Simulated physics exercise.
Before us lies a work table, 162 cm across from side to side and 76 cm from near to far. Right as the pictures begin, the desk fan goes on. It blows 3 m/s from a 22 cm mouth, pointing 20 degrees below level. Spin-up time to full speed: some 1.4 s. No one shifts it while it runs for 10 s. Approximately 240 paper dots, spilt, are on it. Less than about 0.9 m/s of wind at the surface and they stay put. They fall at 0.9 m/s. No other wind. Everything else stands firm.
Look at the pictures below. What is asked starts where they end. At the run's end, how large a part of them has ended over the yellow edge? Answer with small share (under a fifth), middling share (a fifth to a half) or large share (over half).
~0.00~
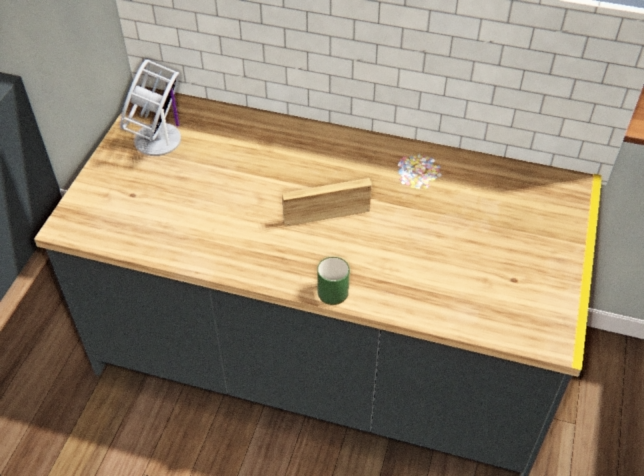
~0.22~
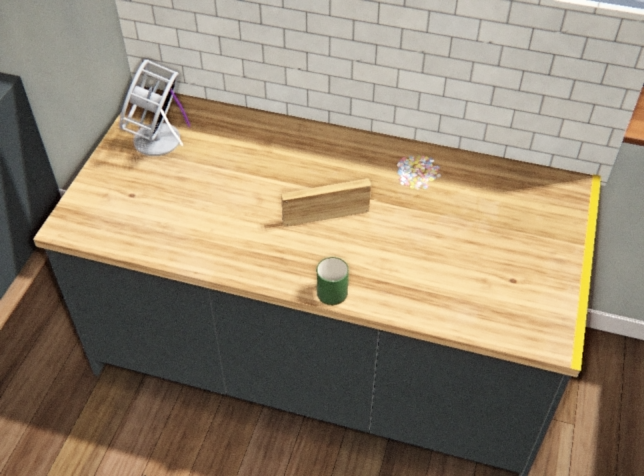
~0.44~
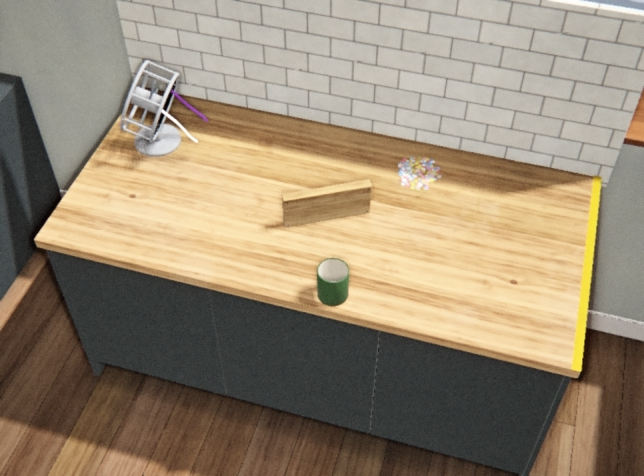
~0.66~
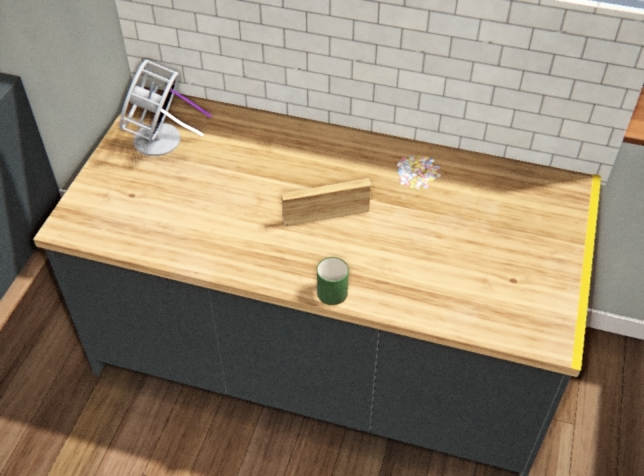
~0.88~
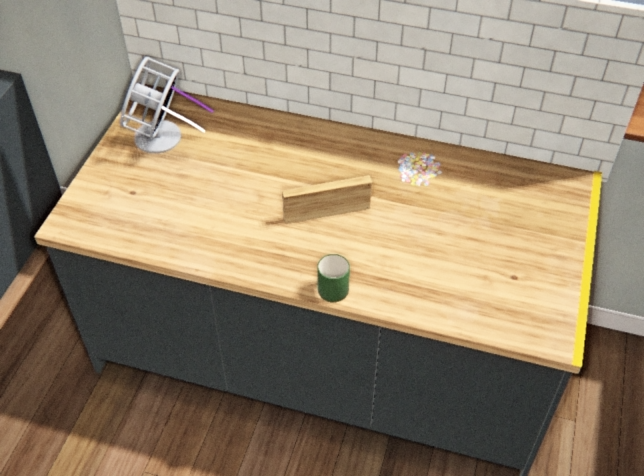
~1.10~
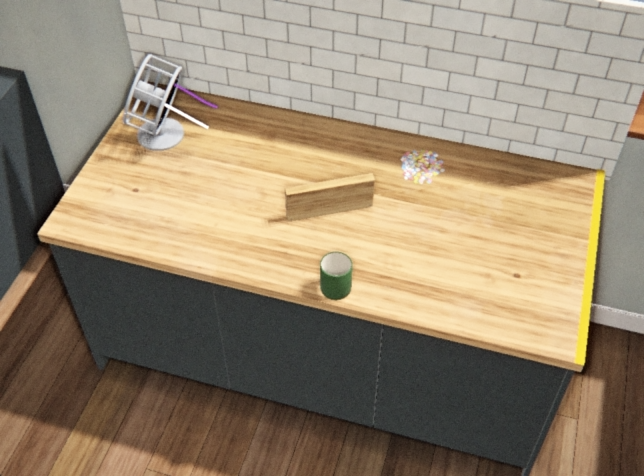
A large share.
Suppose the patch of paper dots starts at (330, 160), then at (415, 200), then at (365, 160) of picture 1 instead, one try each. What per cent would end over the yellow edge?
80, 5 and 80 in a hundred, respectively.
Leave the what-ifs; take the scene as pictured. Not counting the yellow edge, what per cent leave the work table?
It comes out at some 0 %.
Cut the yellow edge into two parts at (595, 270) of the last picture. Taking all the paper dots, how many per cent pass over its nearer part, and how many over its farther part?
1 % nearer, 80 % farther.
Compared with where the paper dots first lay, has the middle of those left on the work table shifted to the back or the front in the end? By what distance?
The middle ends nearer the front end, some 30 cm from where the patch began.
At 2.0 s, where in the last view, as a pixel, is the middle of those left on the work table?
(559, 265).
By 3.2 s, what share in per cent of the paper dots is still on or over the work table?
I'd put it near 20 per cent at that time.
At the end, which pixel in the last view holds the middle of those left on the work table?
(559, 265).
After 2.0 s the count stands so, 78 % are over the yellow edge; the middle of those still in play is near (564, 264).
After 3.2 s the count stands so, 78 % are over the yellow edge; the middle of those still in play is near (559, 265).
After 5.5 s the count stands so, 78 % are over the yellow edge; the middle of those still in play is near (559, 265).
After 10.0 s, at the end, 78 % are over the yellow edge; the middle of those still in play is near (559, 265).
